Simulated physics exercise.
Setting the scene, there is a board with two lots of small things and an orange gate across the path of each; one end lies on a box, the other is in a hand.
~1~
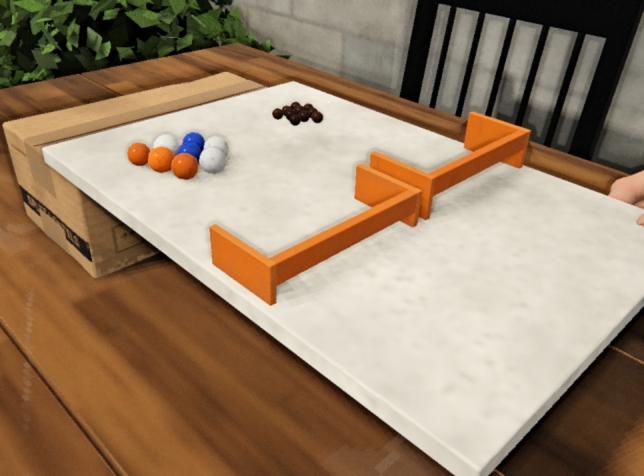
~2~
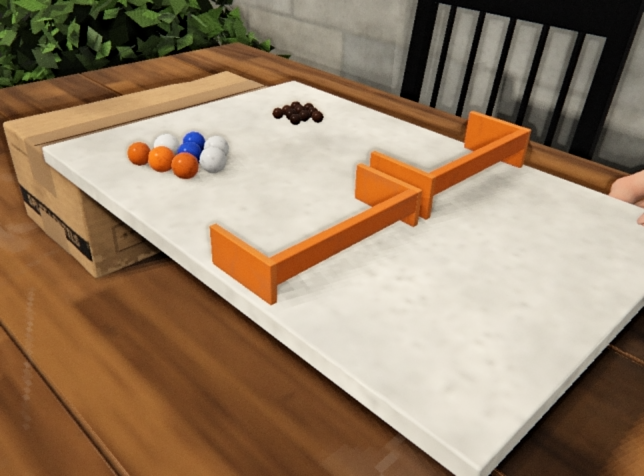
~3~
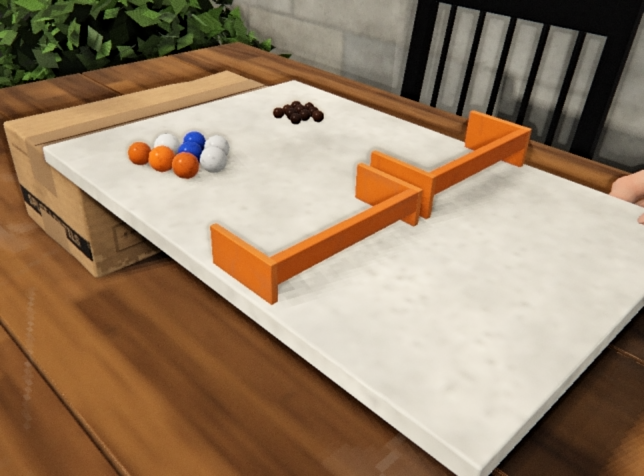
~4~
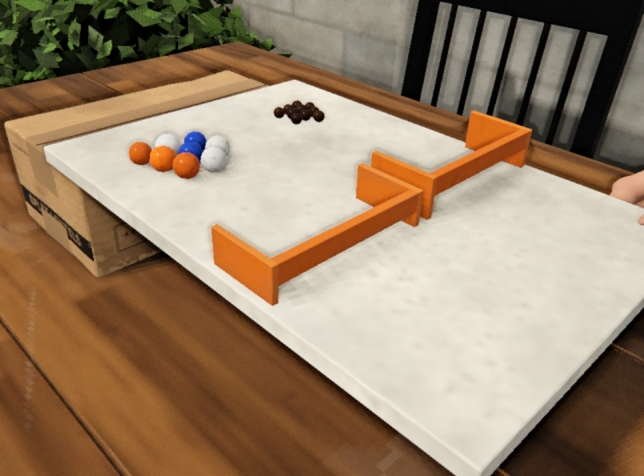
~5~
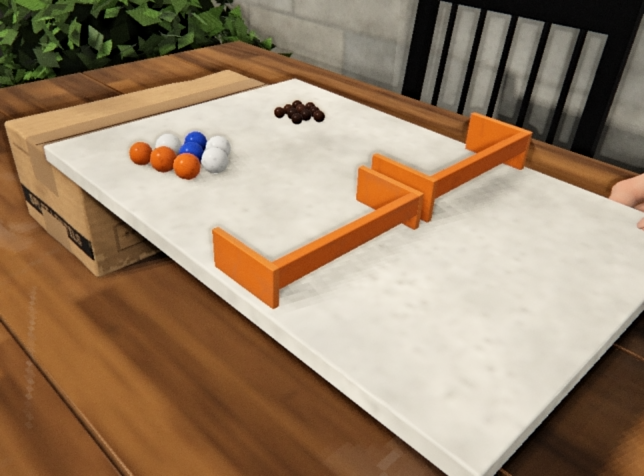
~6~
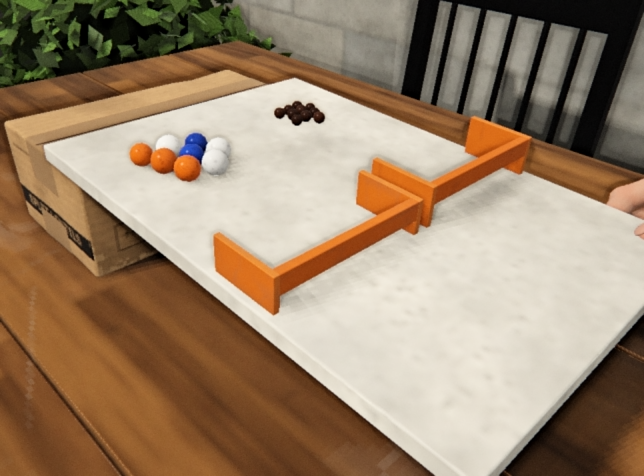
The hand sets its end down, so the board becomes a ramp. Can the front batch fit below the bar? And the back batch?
By the finish, the front batch jams at the opening, while the Back batch clears the opening.
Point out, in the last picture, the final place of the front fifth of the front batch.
I'd guess somewhere about (360, 294).
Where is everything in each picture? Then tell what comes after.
Held end of the board at (469, 448), level; box at (171, 160), about a quarter as high as the board is long; front batch at (190, 155), a few gumballs; back batch at (300, 111), a few chocolate balls; front gate at (350, 233), its slot lower than a piece; back gate at (480, 161), its slot higher than a piece, in the first frame.
Held end of the board at (469, 448), level; back batch at (300, 111), in the second frame.
Held end of the board at (470, 447), level; front batch at (190, 154), in the third frame.
Held end of the board at (471, 449), level; back batch at (301, 110), in the fourth frame.
Held end of the board at (469, 454), down by 1°; front batch at (192, 154), in the fifth frame.
Held end of the board at (467, 463), down by 2°; box at (173, 158); front batch at (192, 156), not moving; back batch at (302, 111), not moving; front gate at (352, 243); back gate at (481, 168), in the sixth frame.
Then, 0.39 s past the last view, board sloping at 8°; front batch on its way down; back batch on its way down.
Then, 0.82 s past the last view, board sloping at 15°; front batch has reached its gate; back batch all past its gate.
Then, 1.32 s past the last view, board resting at 16°; front batch has reached its gate; back batch all past its gate.
Finally, board resting at 16°; front batch gathered behind its gate; back batch all past its gate.
